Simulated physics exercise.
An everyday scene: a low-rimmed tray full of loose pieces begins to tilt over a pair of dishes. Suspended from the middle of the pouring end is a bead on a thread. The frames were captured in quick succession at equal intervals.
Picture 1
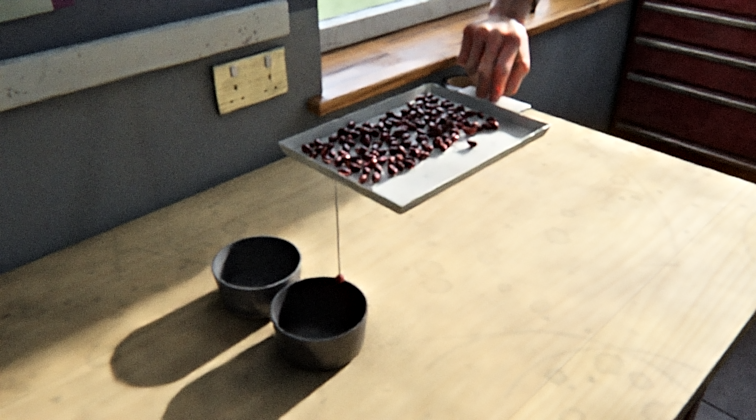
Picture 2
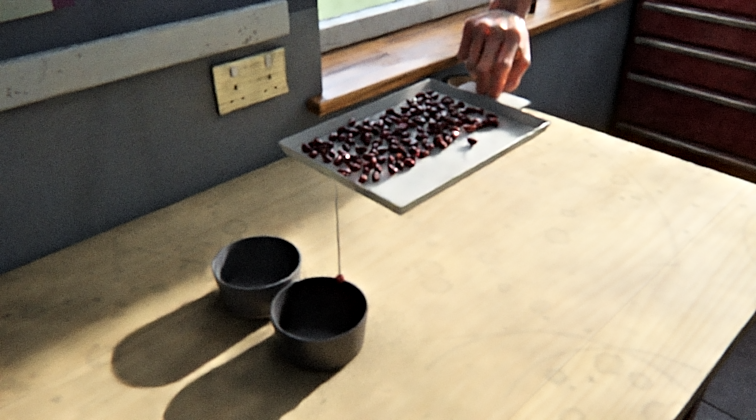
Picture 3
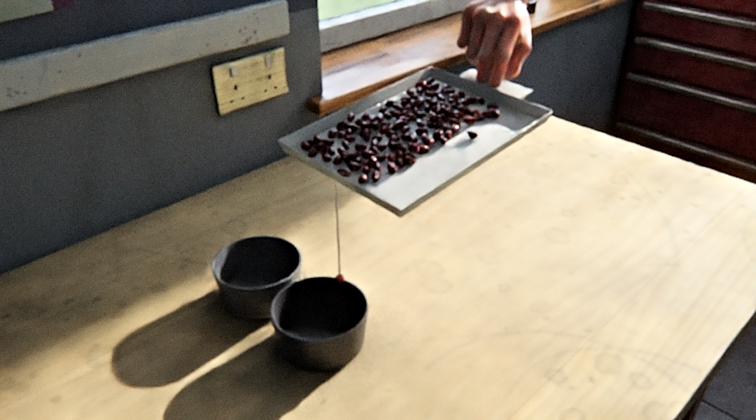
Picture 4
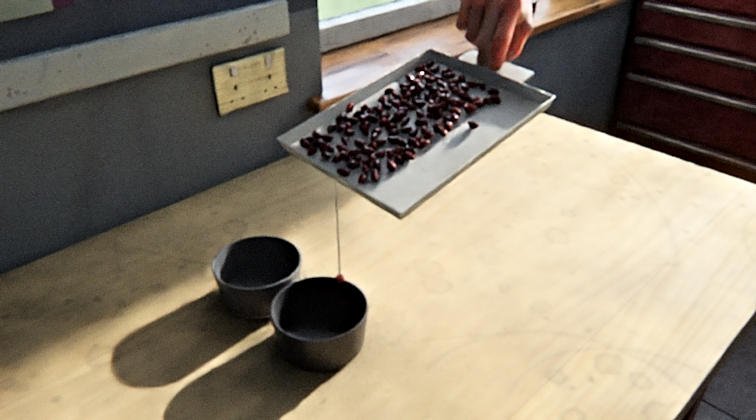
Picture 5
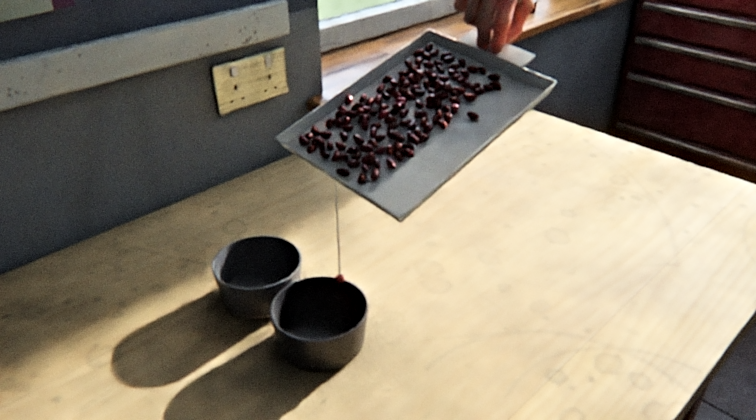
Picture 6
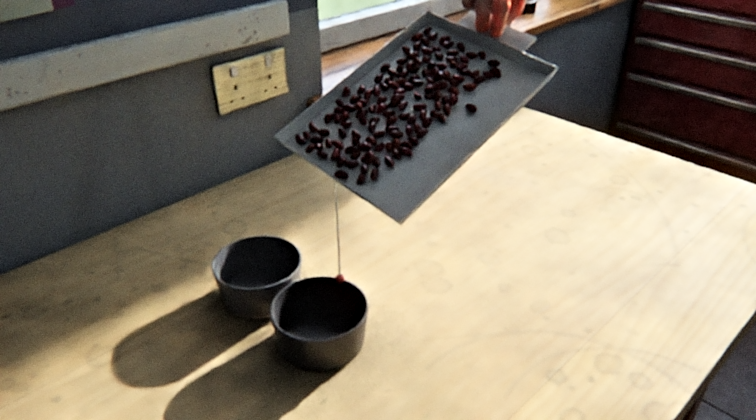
A hand held a shallow tray of dark red beans above two dark dishes on a wooden table, then steadily raised its far side, slanting it more while the beans stayed in place.
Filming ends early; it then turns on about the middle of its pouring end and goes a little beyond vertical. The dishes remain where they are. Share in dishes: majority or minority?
Minority.
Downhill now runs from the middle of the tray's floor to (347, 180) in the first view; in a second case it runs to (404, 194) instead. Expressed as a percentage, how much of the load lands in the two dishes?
The first try would leave around 60 per cent there, the second around 10 per cent.
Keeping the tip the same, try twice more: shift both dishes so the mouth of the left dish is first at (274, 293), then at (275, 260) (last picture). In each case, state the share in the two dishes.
First 70 per cent, second 30 per cent.
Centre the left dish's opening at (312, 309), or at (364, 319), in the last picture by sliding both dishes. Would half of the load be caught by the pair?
First most of it, then above a half.
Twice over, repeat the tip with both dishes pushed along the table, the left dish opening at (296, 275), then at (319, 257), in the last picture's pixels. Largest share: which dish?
Well, the right-side one at the first spot and the right-side one at the second.
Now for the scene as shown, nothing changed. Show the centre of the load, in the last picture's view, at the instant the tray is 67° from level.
Look around (375, 185) in the last picture.
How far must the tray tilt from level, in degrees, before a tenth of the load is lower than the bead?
I'd say close to 75 degrees.
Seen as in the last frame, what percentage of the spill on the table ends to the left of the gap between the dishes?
Near 10 per cent.
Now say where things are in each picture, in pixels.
Corners of the pouring end at (285, 142) and (401, 202), level; middle of the load at (401, 132), kidney beans; left dish at (222, 294); right dish at (283, 345); bead on its thread at (340, 278), in the first picture.
Corners of the pouring end at (284, 142) and (401, 203), level; middle of the load at (401, 130), in the second picture.
Corners of the pouring end at (284, 140) and (400, 205), tipped barely, lowest at the right corner; middle of the load at (400, 124), in the third picture.
Corners of the pouring end at (283, 139) and (400, 209), tipped a little, lowest at the right corner; middle of the load at (400, 115), in the fourth picture.
Corners of the pouring end at (281, 137) and (400, 212), tipped clearly, lowest at the right corner; middle of the load at (399, 106), in the fifth picture.
Corners of the pouring end at (280, 136) and (399, 216), tipped clearly, lowest at the right corner; middle of the load at (402, 106); left dish at (222, 294); right dish at (283, 345), in the sixth picture.
Soon, tray tipped steeply; most on the tray; a small part in the air.
A while on, tray tipped past a quarter turn; a stray few on the tray; about a quarter in the right dish; about two thirds outside both; about a quarter in the air.
Towards the end, tray tipped past a quarter turn; about a quarter in the right dish; most outside both.
Finally, tray tipped past a quarter turn; about a quarter in the right dish; none in the left dish; most outside both.
